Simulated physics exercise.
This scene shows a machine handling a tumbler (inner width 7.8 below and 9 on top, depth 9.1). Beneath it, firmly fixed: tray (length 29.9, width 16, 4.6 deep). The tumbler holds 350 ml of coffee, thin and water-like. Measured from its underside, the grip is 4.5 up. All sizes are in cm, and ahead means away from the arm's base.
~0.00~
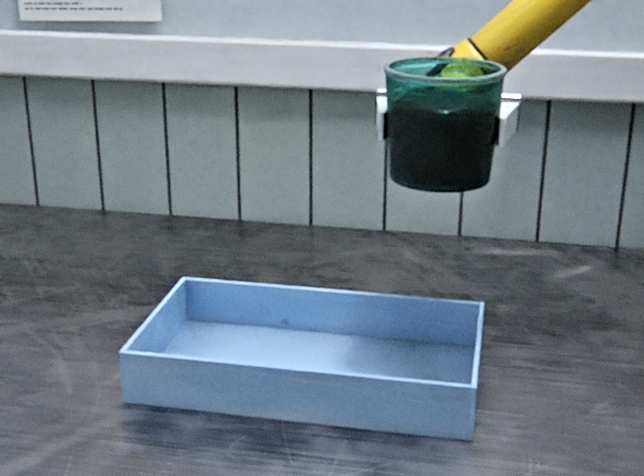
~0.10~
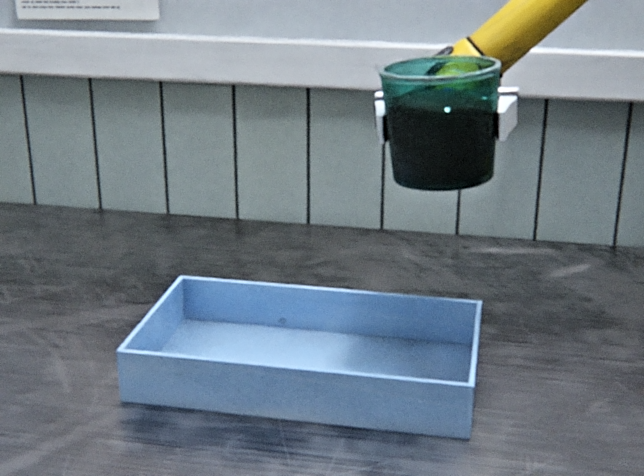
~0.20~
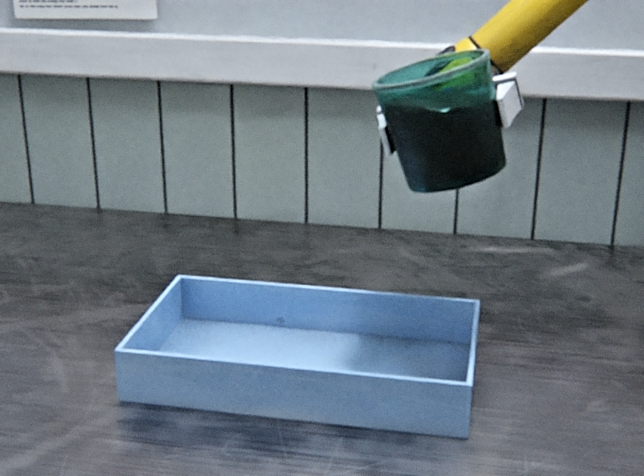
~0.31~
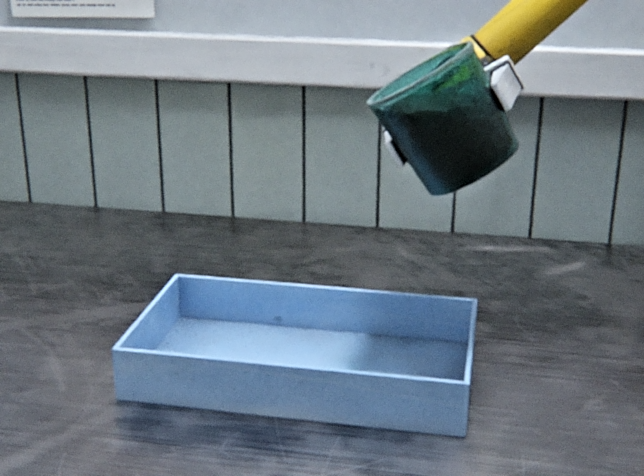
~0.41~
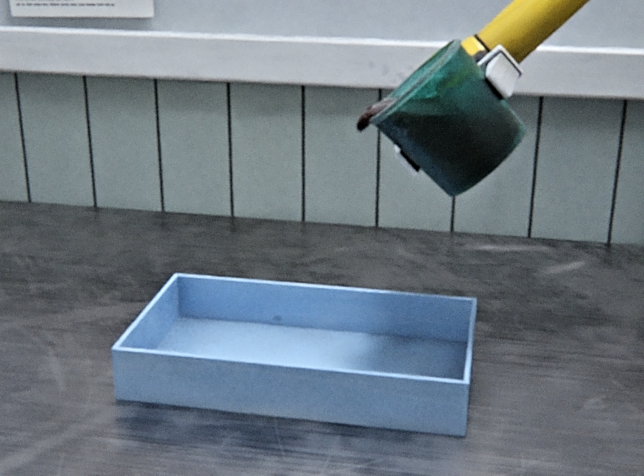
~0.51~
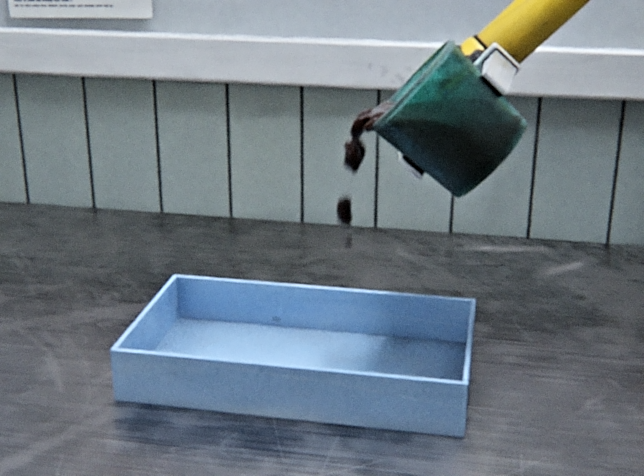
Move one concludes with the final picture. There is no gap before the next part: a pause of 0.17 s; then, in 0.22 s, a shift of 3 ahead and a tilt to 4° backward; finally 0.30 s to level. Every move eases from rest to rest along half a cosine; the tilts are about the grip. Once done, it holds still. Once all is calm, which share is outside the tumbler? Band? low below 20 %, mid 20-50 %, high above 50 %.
Low.
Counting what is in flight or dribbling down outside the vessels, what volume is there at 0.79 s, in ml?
Estimate: Some 15 ml.
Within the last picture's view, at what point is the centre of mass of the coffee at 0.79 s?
It sits close to pixel (420, 157).
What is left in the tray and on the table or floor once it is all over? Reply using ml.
Around 40 ml in the first place and 5 ml in the second.
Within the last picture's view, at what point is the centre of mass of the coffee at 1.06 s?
Around (398, 163).
After 0.79 s, tilted 24° forward, liquid up to 27 above the table; 310 ml in the tumbler, 25 ml in the tray, 15 ml in the air or running down outside.
After 1.06 s, tilted 2° backward, liquid up to 27 above the table; 310 ml in the tumbler, 40 ml in the tray.
After 1.40 s, level, liquid up to 27 above the table; 310 ml in the tumbler, 40 ml in the tray.
After 2.20 s, level, liquid up to 26 above the table; 310 ml in the tumbler, 40 ml in the tray, 5 ml on the table or floor.
In the end, 310 ml in the tumbler, 40 ml in the tray, 5 ml on the table or floor. That is 12 % outside the tumbler.
